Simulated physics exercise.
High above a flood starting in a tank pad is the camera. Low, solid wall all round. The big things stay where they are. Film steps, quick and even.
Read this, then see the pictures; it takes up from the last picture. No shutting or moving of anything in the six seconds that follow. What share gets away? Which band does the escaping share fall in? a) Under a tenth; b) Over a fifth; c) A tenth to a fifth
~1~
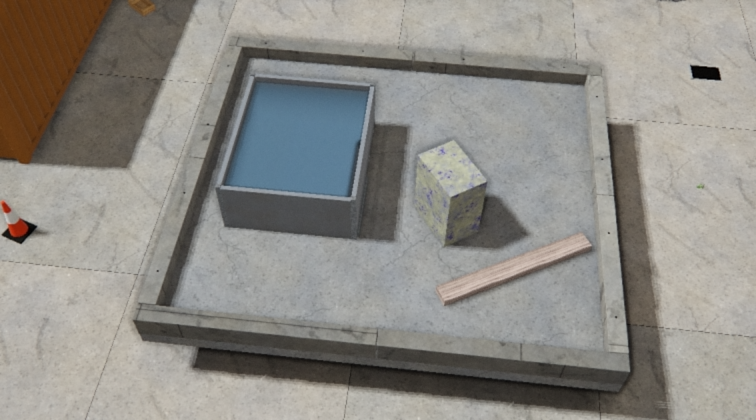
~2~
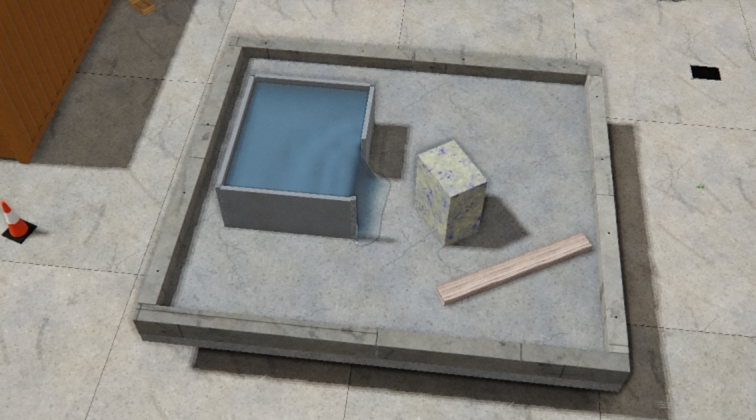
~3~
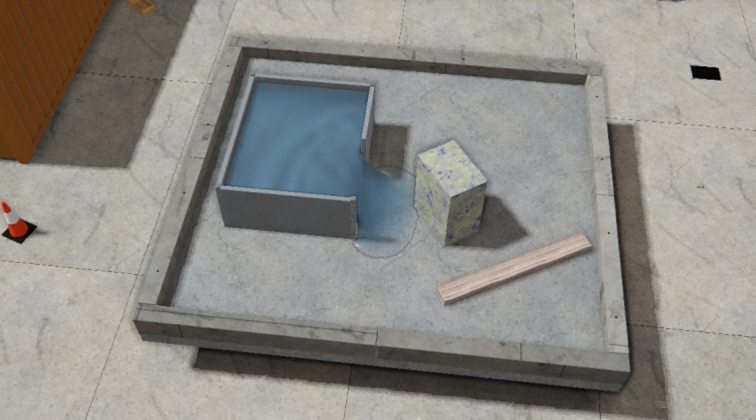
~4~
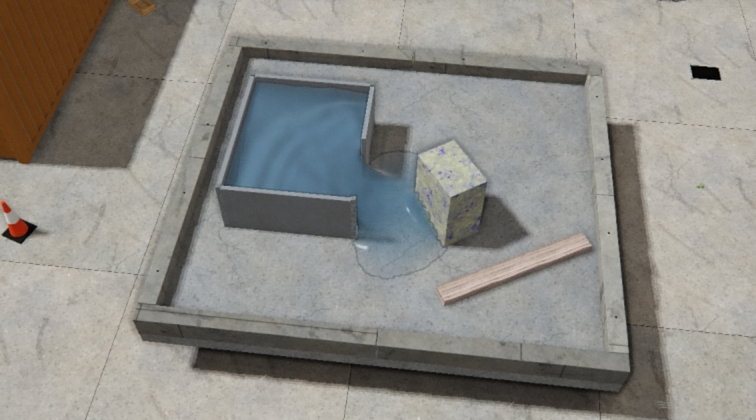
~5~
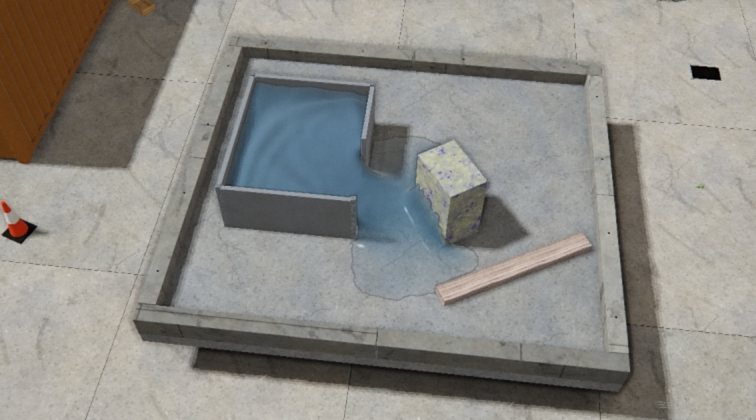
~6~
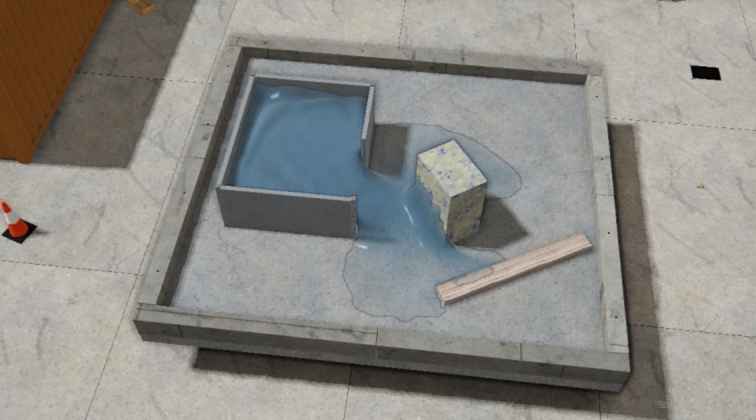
(a) Under a tenth.
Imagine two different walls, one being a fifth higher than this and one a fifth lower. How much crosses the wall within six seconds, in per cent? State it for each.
In turn 2 and 8 per cent.
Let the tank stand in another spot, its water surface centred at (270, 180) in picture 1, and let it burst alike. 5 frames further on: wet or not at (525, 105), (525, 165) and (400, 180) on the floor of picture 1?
First left untouched, next left untouched, finally drenched.
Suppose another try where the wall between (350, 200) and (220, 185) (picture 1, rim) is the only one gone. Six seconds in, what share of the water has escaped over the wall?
Roughly 24 %.
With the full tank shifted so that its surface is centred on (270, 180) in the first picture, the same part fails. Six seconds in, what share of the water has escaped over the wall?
Share found: Around 6 %.
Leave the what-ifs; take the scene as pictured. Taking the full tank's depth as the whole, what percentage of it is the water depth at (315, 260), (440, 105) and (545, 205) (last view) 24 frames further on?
Estimate: 2, 2, 12 %.
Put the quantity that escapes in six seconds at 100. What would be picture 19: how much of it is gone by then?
Estimated share: Close to 60 %.
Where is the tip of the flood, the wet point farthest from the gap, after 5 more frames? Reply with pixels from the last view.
Roughly at (578, 118).
A moment on, water covers 25 % of the floor; the low wall has let 0 % over.
Next, water covers 35 % of the floor; the low wall has let 0 % over.
Then, water covers 55 % of the floor; the low wall has let 3 % over.
Later, water covers 70 % of the floor; the low wall has let 5 % over.
In the end, water covers 80 % of the floor; the low wall has let 5 % over.
